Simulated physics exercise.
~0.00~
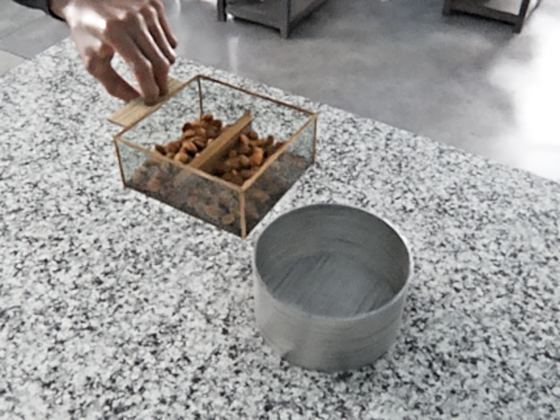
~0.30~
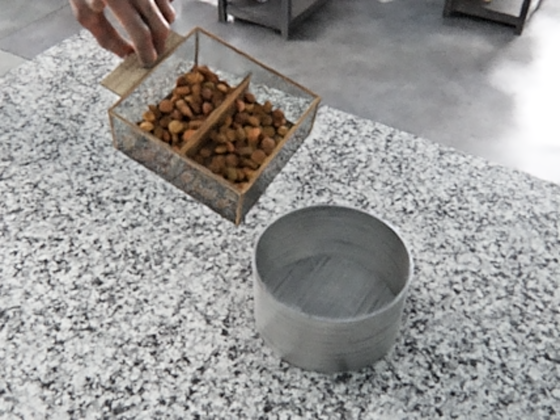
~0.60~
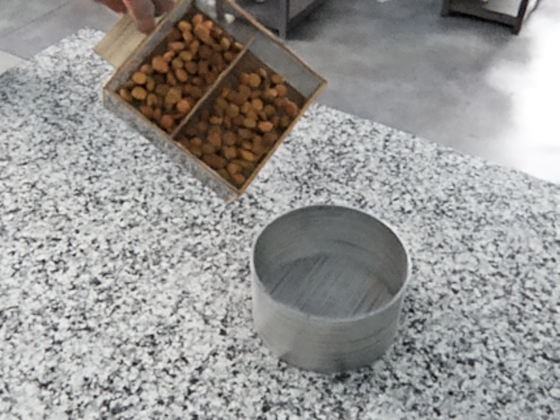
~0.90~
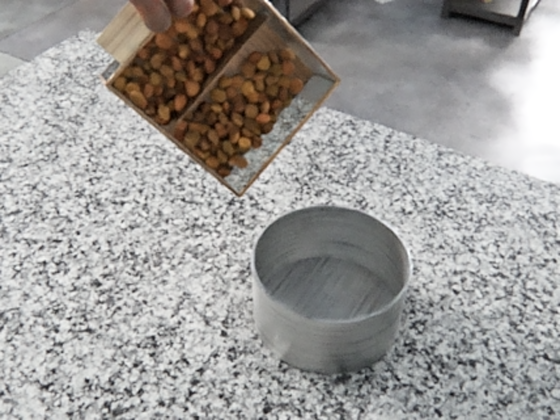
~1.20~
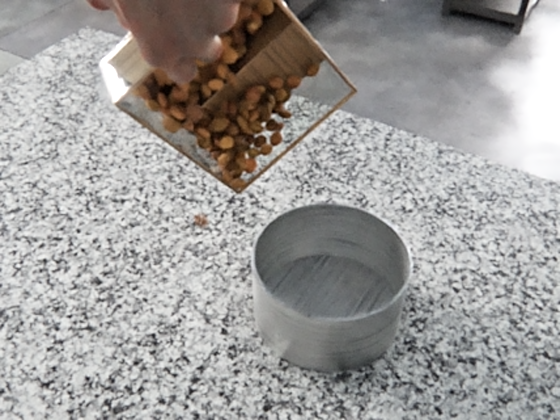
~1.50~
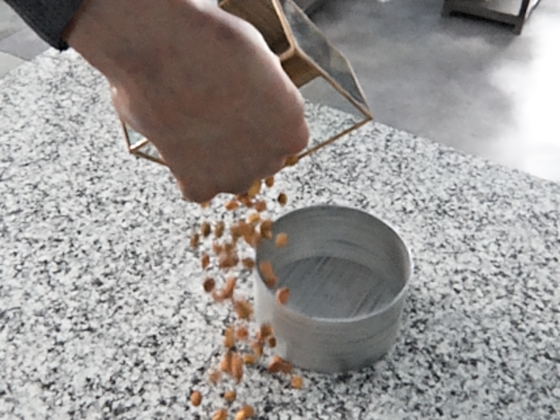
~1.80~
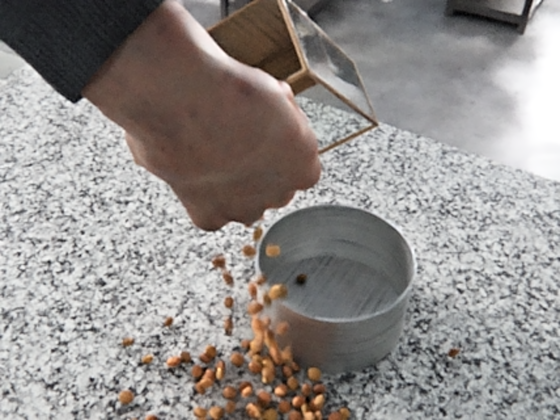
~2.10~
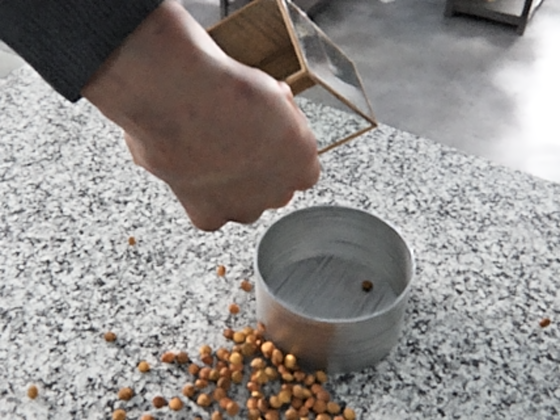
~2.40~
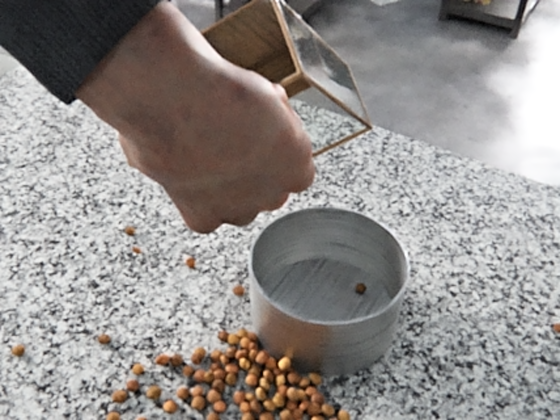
On a speckled grey-and-white stone countertop, a hand holds a glass-sided, divided box of small brown kibble above and to the left of an empty round grey metal pot. The hand tips the box steadily, and the pieces slide toward its lower edge. As the box turns past upright, kibble pours out in a stream that falls just left of the pot. The pieces bounce and scatter across the counter, gathering in a heap against the pot's near left side. The hand holds the tipped box still, leaving almost everything spilled outside and just a single dark piece visible within the pot.
